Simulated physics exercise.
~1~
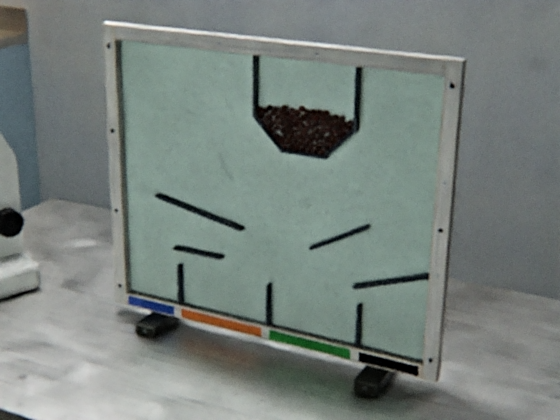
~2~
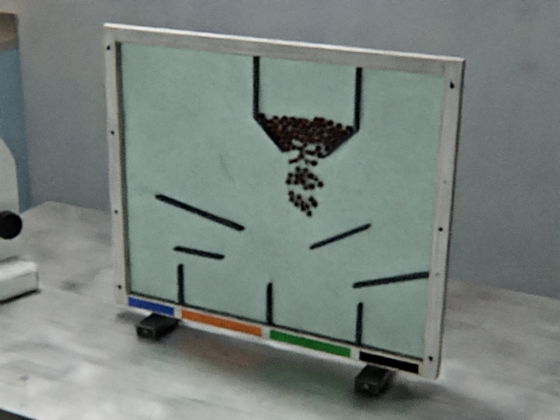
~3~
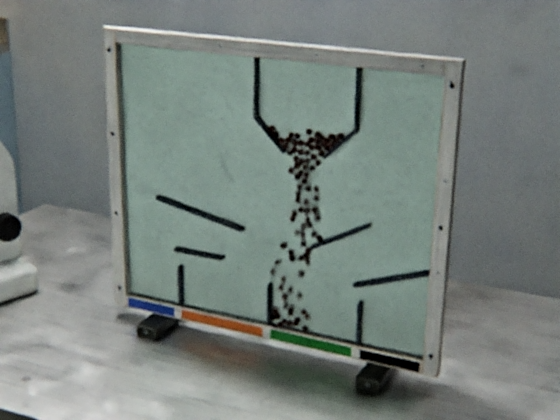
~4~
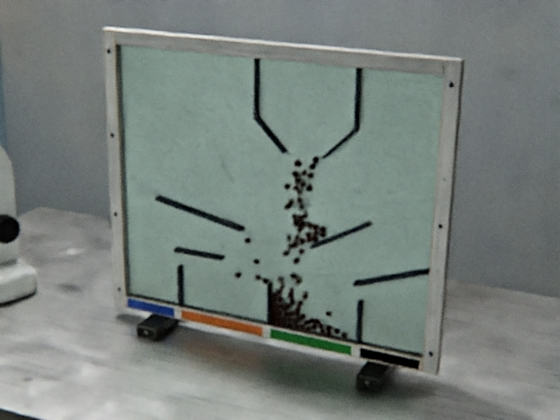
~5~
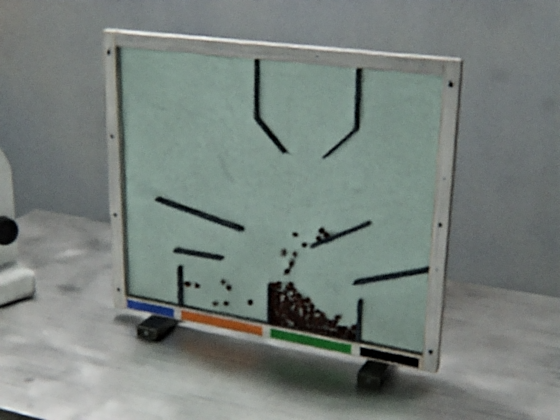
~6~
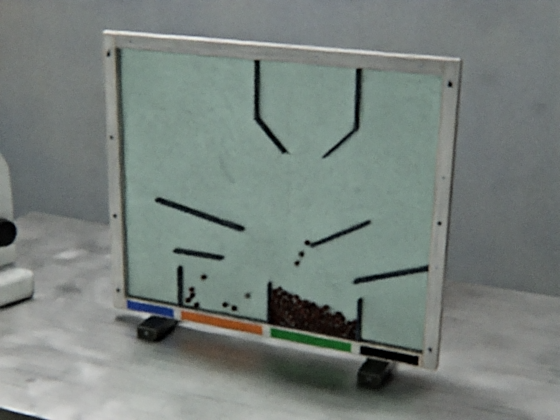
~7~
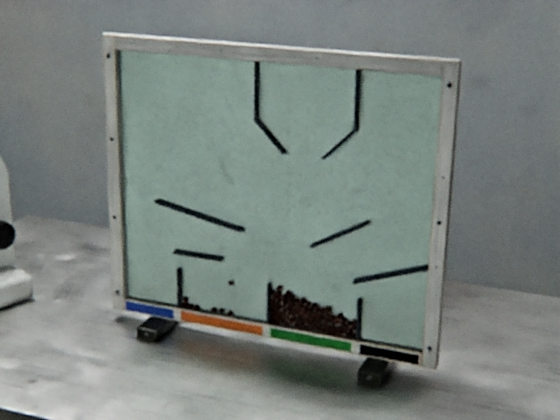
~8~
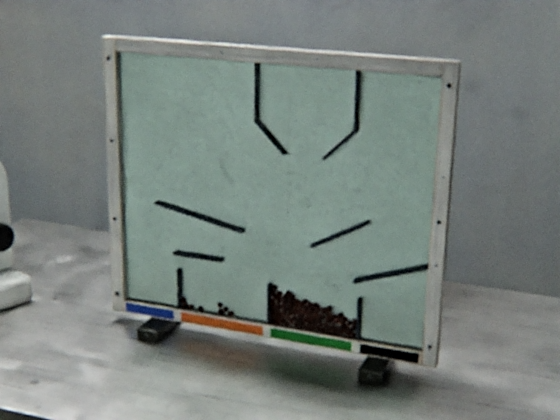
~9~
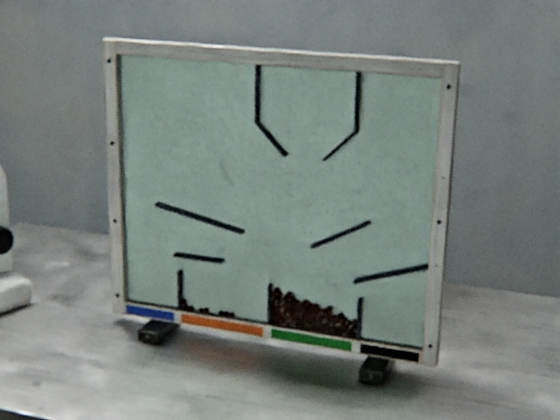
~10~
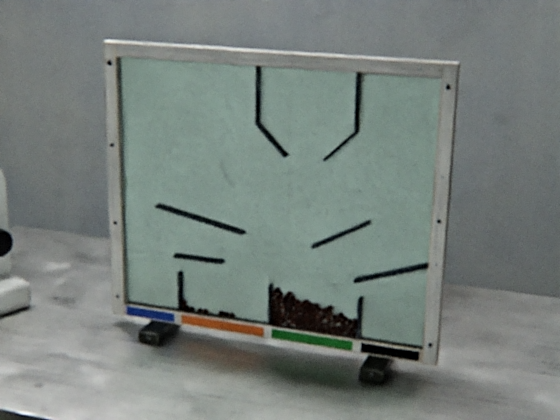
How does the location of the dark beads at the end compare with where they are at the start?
At the start the beads are packed together in the hopper at the top of the dispenser. By the end they lie at the bottom, mostly heaped in the green-marked bin with a few in the orange-marked bin to its left.
